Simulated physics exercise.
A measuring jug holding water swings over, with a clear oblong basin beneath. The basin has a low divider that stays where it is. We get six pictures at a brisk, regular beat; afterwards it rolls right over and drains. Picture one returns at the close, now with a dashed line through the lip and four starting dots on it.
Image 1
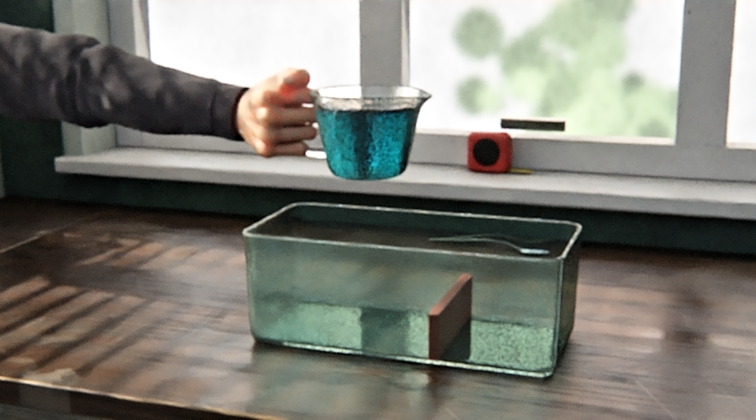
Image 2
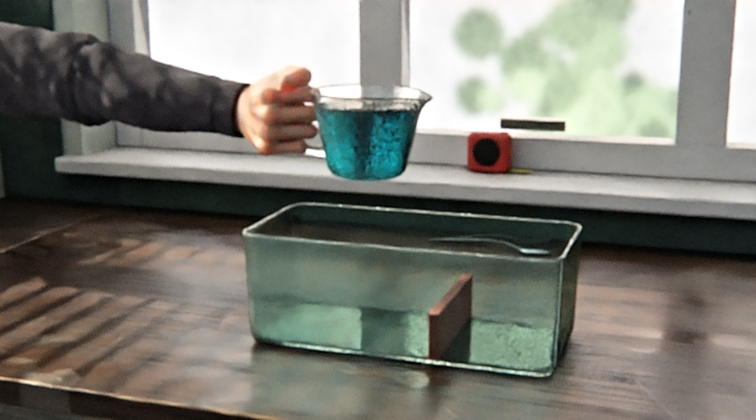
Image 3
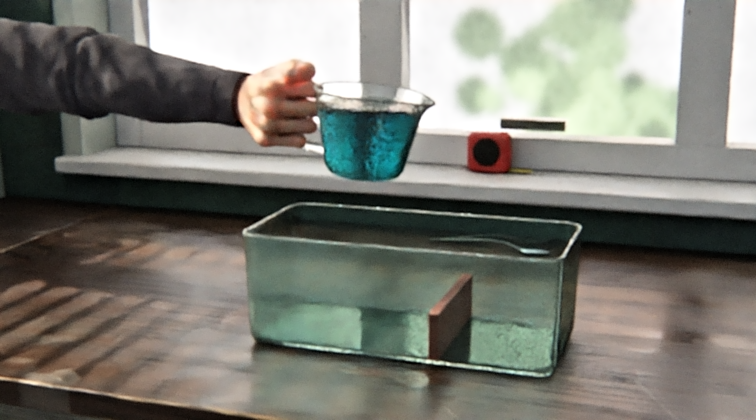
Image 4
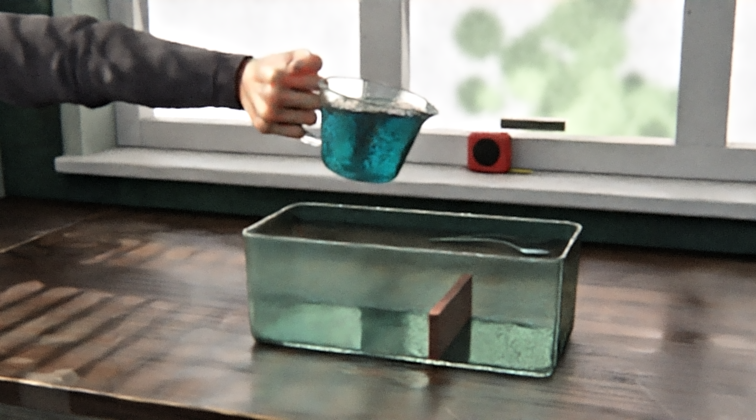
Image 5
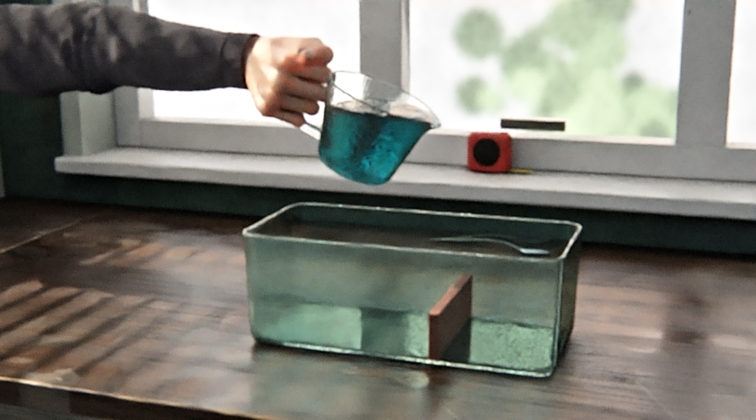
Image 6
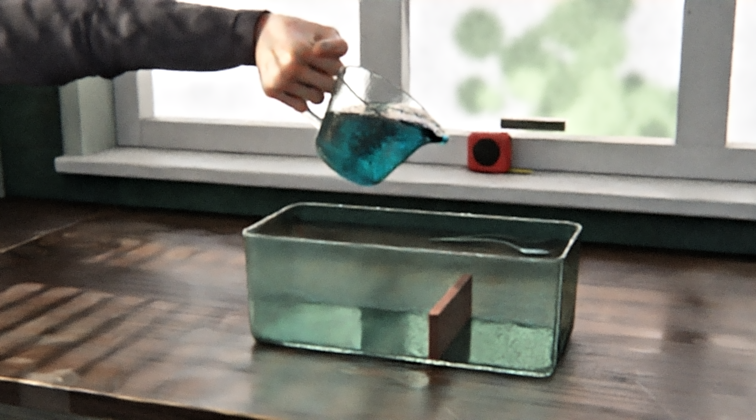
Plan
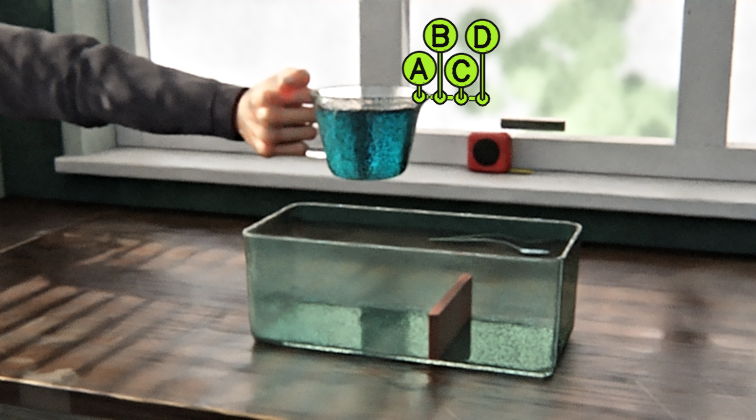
A hand tilts a clear jug of blue water rightward above a clear oblong basin.
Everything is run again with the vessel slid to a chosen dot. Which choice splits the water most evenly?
Take A.
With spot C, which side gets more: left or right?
The right one.
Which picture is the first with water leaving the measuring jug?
In picture 6.
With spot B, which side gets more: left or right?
The right one.
On the marked copy, A at (419, 96); B at (440, 97); C at (461, 98); D at (482, 98).
For spot A, about 51 % ends left of the wall and 47 % right of it.
For spot B, about 25 % ends left of the wall and 74 % right of it.
For spot C, about 9 % ends left of the wall and 89 % right of it.
For spot D, about 14 % ends left of the wall and 85 % right of it.
